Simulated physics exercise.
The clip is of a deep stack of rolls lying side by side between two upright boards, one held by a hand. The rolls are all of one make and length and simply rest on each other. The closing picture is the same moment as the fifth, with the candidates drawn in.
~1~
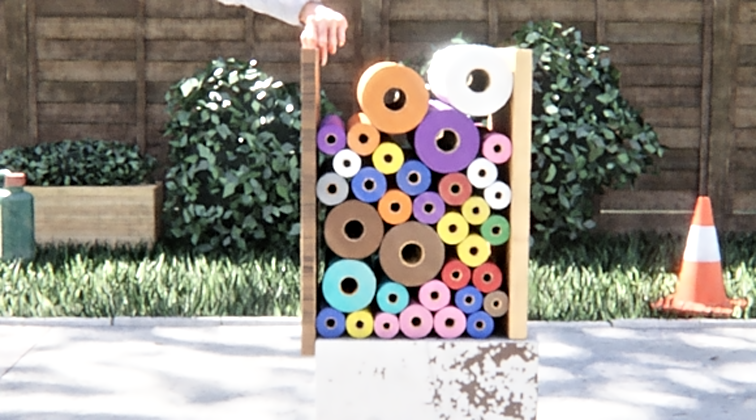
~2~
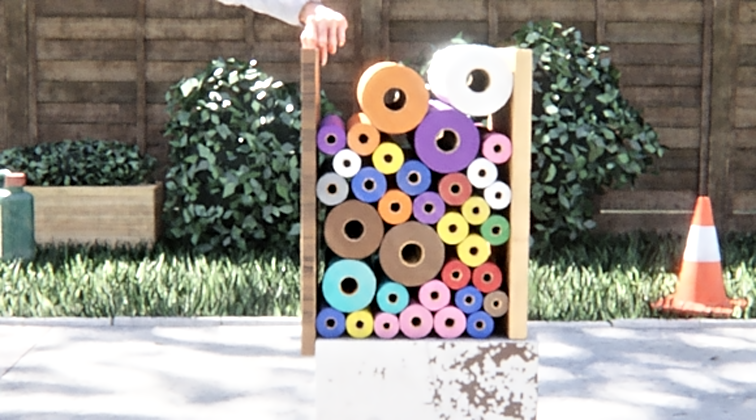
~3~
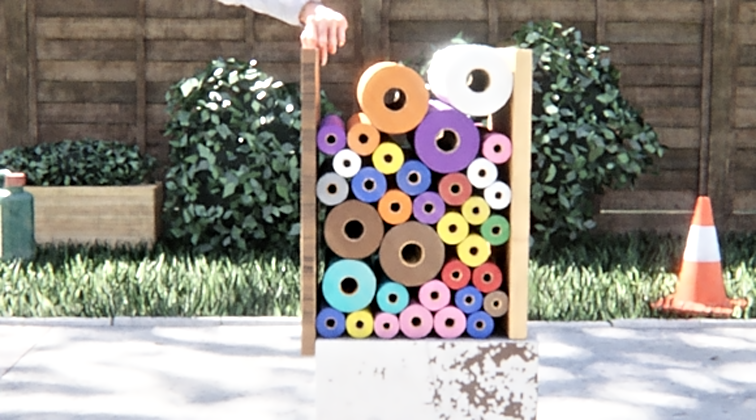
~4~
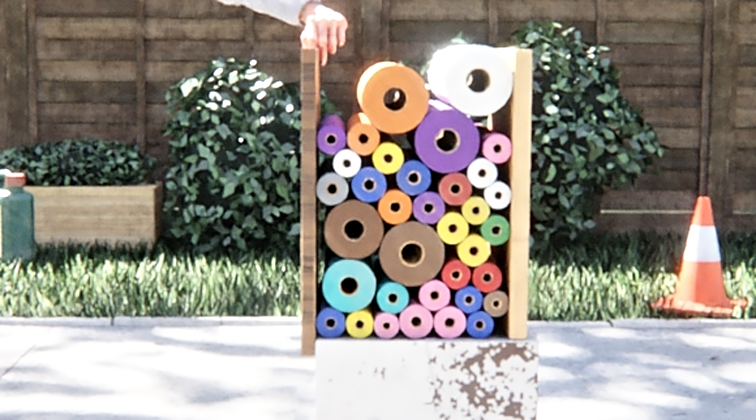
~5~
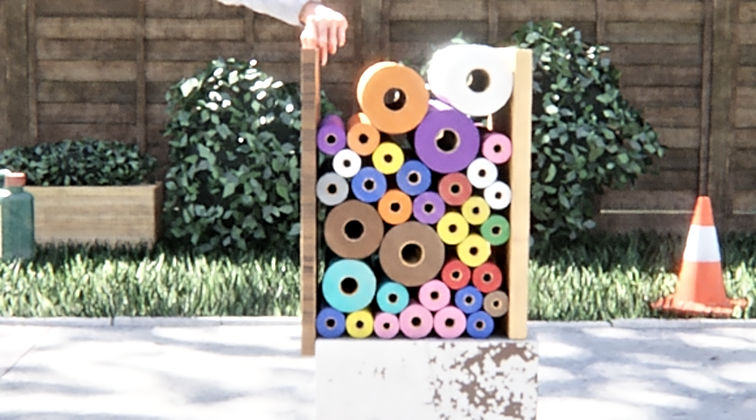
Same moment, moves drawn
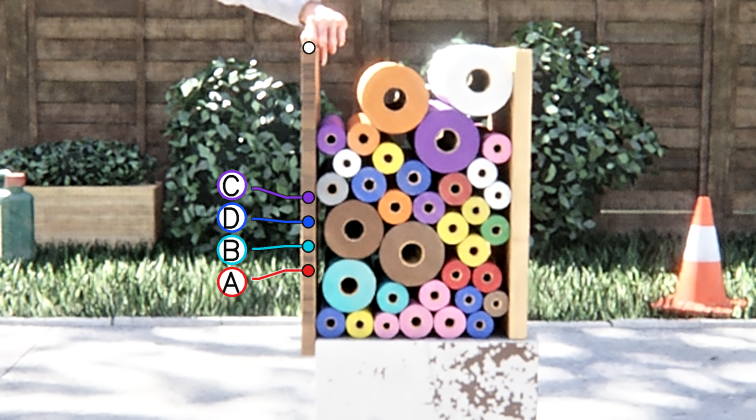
A hand resting on top of the left upright board stays still, and nothing visibly moves from start to end. Colourful rolls of mixed thickness remain stacked between two boards above a worn white base, large orange and white ones on top, with bushes, a wooden fence and a traffic cone around them.
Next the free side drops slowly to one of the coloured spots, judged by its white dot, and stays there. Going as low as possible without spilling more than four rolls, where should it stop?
Stop at C.
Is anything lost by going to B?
Yes, at B.
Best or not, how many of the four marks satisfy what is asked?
The number is one.
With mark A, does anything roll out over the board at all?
At A: Yes.
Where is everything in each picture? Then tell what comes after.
In the first picture, a grey roll (332, 189); a white roll (498, 195); a purple roll (331, 140).
In the second picture, a purple roll (331, 140); side board (311, 189).
In the third picture, a blue roll (331, 323).
In the fourth picture, a brown roll (412, 254); a yellow roll (474, 251).
In the fifth picture, a grey roll (332, 189); a white roll (498, 195); a purple roll (331, 140).
On the marked copy, A at (308, 271); B at (308, 246); C at (308, 198); D at (308, 222); the white dot at (309, 48).
Taking C. A third of the way, top of the board (316, 117).
Two thirds of the way, top of the board (316, 192).
When it is over, top of the board (316, 197), two out over the board.
As for the rest, A more than four out over the board; B five out over the board; D five out over the board.
